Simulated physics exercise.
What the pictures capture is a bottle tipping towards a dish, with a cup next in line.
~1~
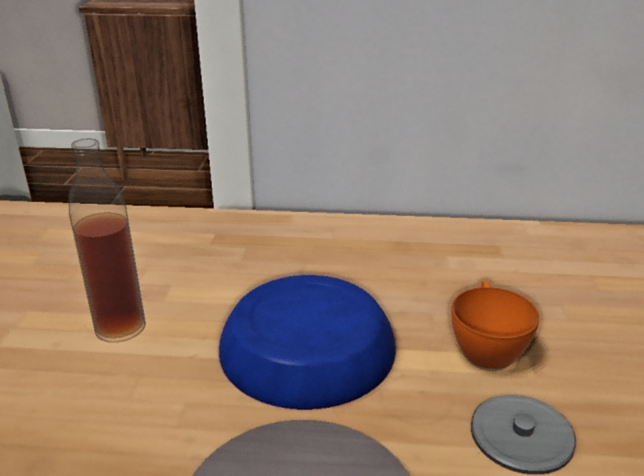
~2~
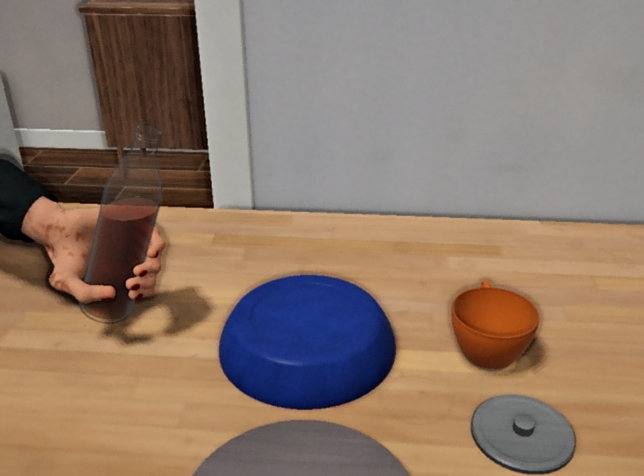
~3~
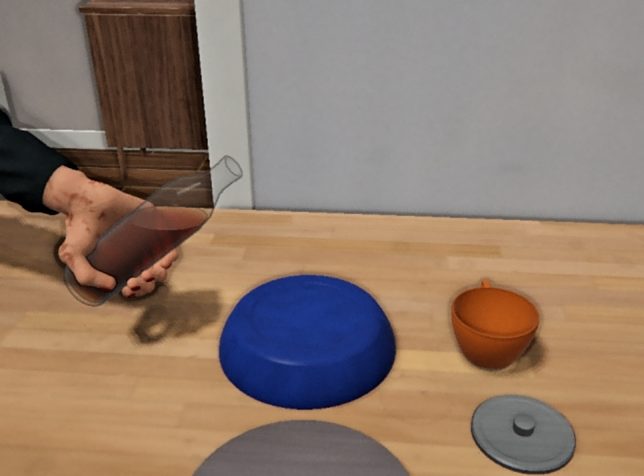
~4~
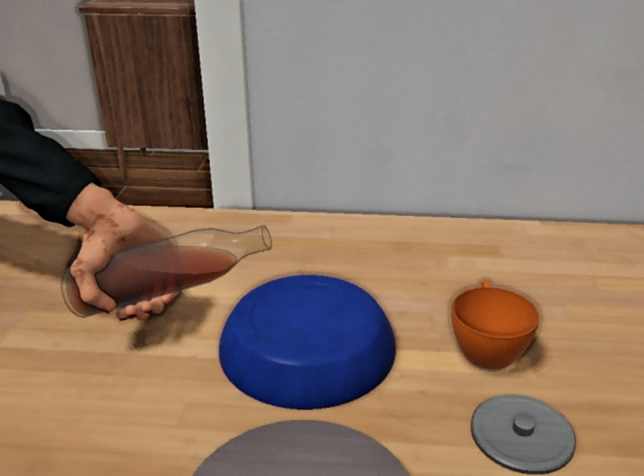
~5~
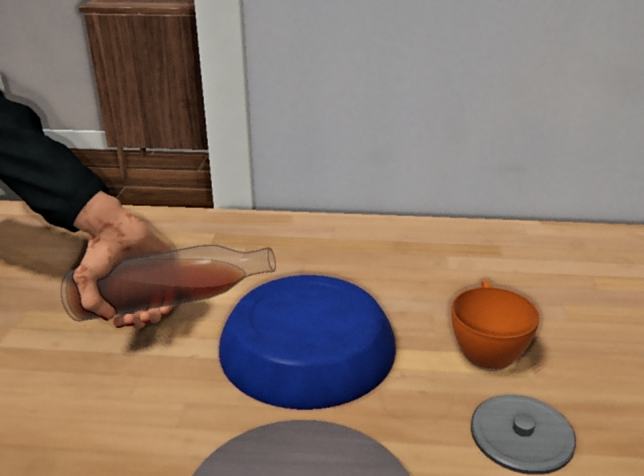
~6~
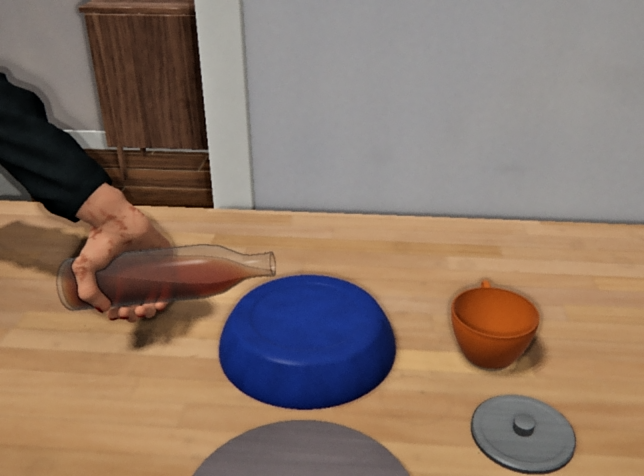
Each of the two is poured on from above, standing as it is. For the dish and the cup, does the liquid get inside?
The dish won't contain any; the cup will contain it.
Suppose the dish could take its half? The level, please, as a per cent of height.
About 20 per cent.
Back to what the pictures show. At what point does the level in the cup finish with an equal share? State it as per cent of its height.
Level at the end: Close to 70 %.
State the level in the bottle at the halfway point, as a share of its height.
The level stands at around 30 per cent of the height.
Shortly, it runs off the upturned base of the dish.
Then, the iced tea goes into the cup.
At the finish, the dish is empty, in a puddle; the cup has its share inside.
